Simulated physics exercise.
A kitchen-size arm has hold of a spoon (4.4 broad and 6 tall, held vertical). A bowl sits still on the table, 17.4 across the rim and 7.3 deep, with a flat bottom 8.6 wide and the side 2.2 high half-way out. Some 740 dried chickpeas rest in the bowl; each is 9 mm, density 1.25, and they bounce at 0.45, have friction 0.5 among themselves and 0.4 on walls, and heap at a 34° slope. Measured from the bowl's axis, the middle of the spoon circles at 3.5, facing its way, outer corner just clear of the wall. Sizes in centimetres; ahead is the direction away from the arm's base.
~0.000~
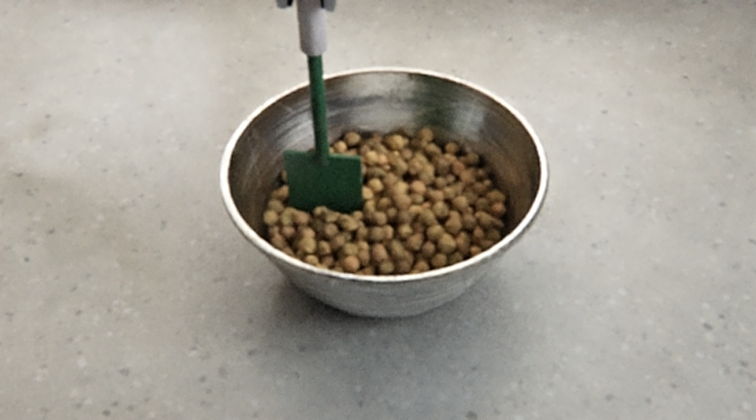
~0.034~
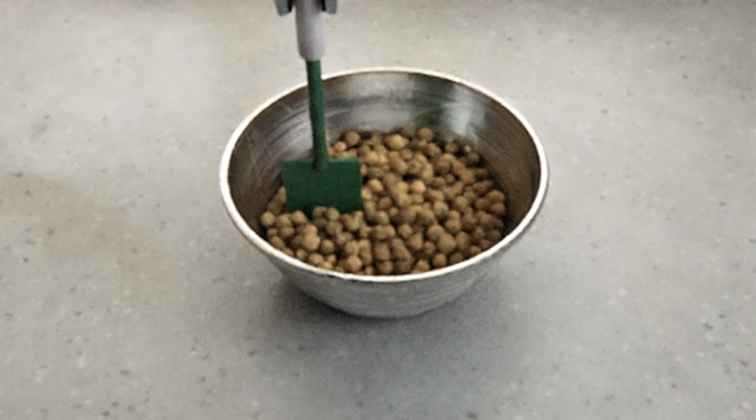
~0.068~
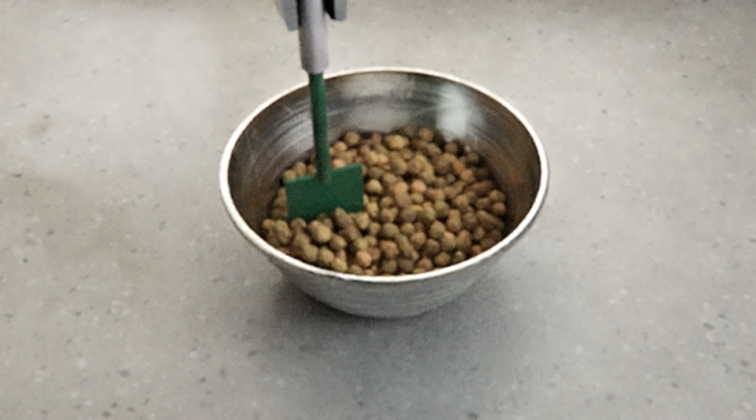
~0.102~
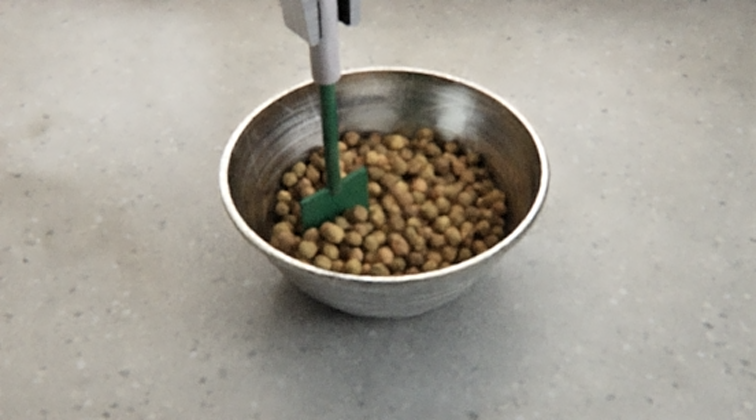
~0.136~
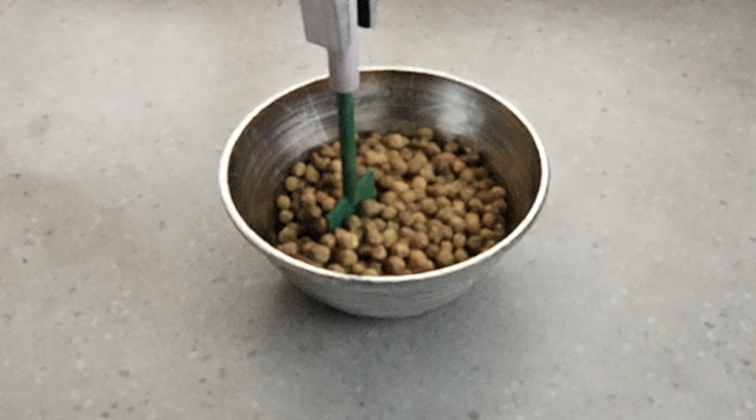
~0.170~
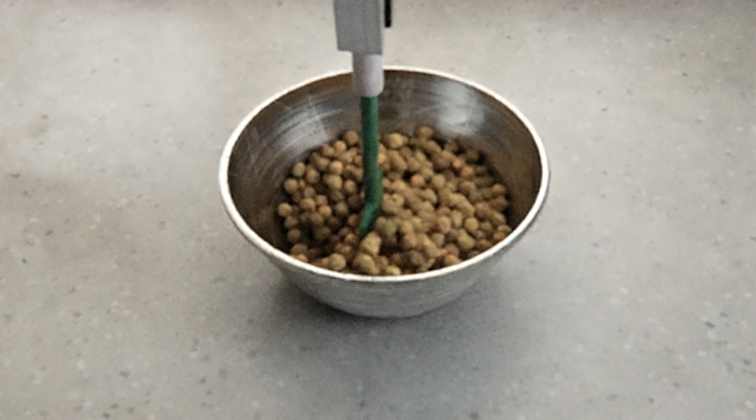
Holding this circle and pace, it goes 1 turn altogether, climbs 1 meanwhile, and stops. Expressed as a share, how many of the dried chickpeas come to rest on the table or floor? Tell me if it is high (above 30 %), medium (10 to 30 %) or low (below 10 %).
It is low, below 10 %.
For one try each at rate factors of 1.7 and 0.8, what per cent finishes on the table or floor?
Estimates in order: Near 20 % and near 0 %.
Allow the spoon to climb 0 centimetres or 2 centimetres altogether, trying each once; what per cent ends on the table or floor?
Near 5 in a hundred, then 5 in a hundred.
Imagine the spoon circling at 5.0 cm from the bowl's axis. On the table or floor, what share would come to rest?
Then about 0 per cent.
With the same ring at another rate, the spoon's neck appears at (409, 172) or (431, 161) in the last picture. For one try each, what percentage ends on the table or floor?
Roughly 10 per cent on the first try and 20 per cent on the second.
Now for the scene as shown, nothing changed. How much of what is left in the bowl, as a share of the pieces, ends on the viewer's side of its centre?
Near 60 per cent of what stays in the bowl.
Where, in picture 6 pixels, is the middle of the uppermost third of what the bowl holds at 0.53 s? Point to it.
Near (333, 145).
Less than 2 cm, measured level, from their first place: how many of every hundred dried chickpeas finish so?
About 15 per cent.
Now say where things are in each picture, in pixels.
The spoon neck at (321, 134), 0° round; upper third of the load around (392, 210), from x 270 to 500, top at y 135; 740 in the bowl, in the first picture.
The spoon neck at (319, 139), 8° round; upper third of the load around (392, 213), from x 270 to 500, top at y 135, in the second picture.
The spoon neck at (322, 152), 28° round; upper third of the load around (389, 222), from x 270 to 500, top at y 135, in the third picture.
The spoon neck at (332, 163), 47° round; upper third of the load around (393, 229), from x 275 to 500, top at y 135, in the fourth picture.
The spoon neck at (349, 172), 67° round; upper third of the load around (404, 236), from x 280 to 500, top at y 135, in the fifth picture.
The spoon neck at (371, 176), 86° round; upper third of the load around (420, 232), from x 285 to 505, top at y 135; 740 in the bowl, in the sixth picture.
After 0.35 s, 191° round, highest piece 9 above the table; 736 in the bowl, 2 on the table or floor, 2 in flight or on the tool.
After 0.53 s, 296° round, highest piece 9 above the table; 721 in the bowl, 12 on the table or floor, 7 in flight or on the tool.
After 0.82 s, 0° round, highest piece 7 above the table; 717 in the bowl, 23 on the table or floor.
After 1.52 s, 0° round, highest piece 7 above the table; 717 in the bowl, 23 on the table or floor.
In the end, 717 in the bowl, 23 on the table or floor. That is 3 % on the table or floor.
